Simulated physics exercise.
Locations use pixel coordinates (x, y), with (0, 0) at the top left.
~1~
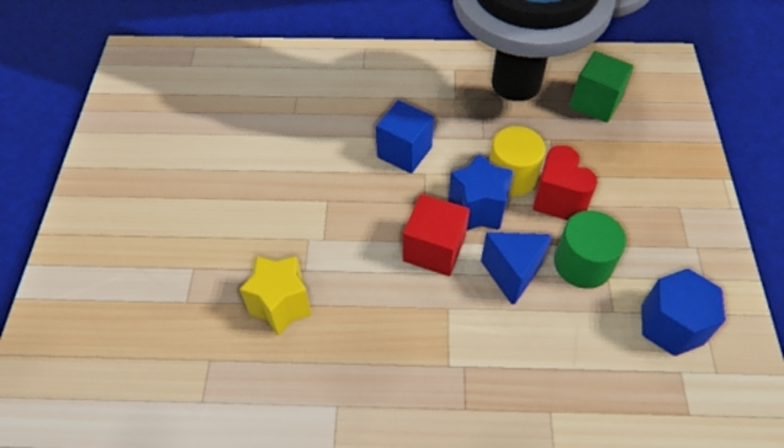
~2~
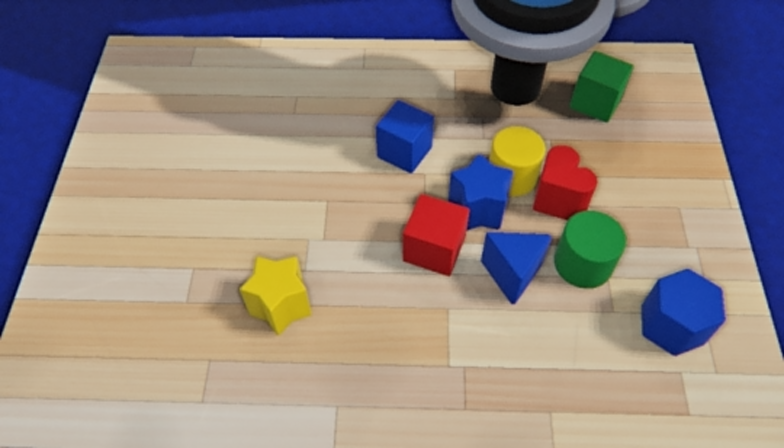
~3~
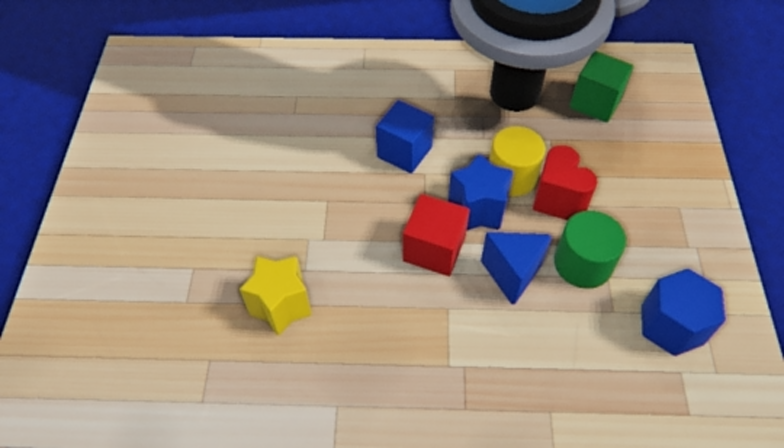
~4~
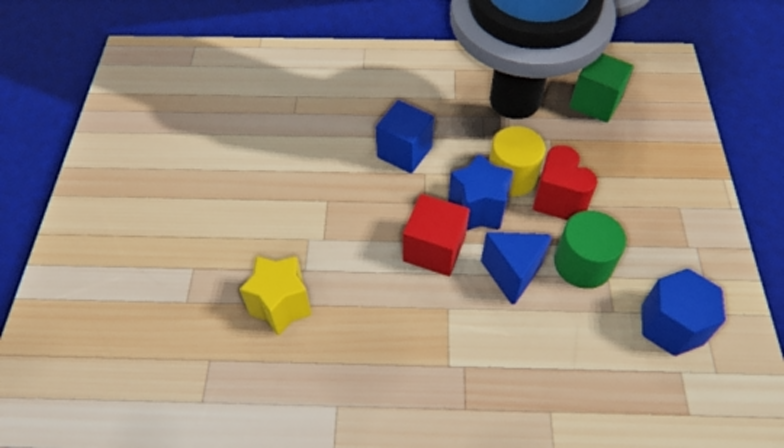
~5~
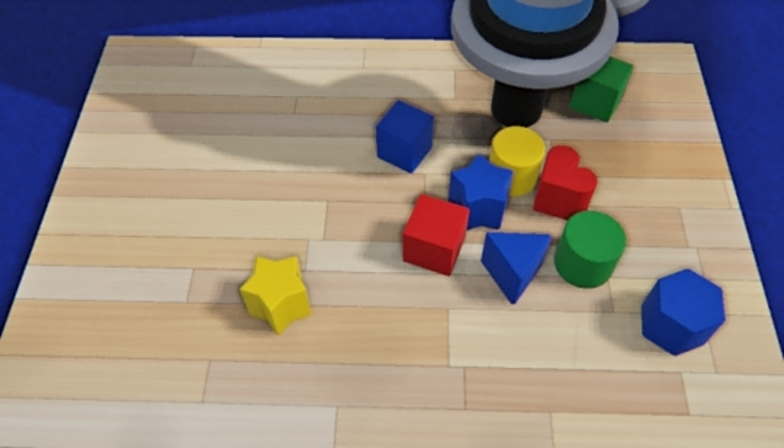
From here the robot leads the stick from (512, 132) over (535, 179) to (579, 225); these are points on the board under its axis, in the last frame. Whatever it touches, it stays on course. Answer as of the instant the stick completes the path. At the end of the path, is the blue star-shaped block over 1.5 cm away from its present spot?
I believe so.
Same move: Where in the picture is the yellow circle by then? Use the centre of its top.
Pixel (546, 222).
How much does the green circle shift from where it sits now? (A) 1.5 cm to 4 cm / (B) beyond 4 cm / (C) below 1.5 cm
Choice A: 1.5 cm to 4 cm.
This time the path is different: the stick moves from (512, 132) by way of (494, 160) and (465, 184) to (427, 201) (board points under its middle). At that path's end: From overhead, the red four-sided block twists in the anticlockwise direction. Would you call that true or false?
False.
On the path given first. One third of the way, stick at (530, 143); blue star-shaped block at (480, 195), turned 25° clockwise; yellow circle at (523, 175); red heart at (575, 176), turned 15° anticlockwise.
Two thirds of the way, stick at (556, 175); blue star-shaped block at (482, 204), turned 55° clockwise; yellow circle at (536, 204); red heart at (607, 202), turned 25° anticlockwise; green circle at (607, 250).
At the end, stick at (587, 205); blue star-shaped block at (482, 204), turned 55° clockwise; yellow circle at (546, 222); red heart at (642, 212); green circle at (614, 259).
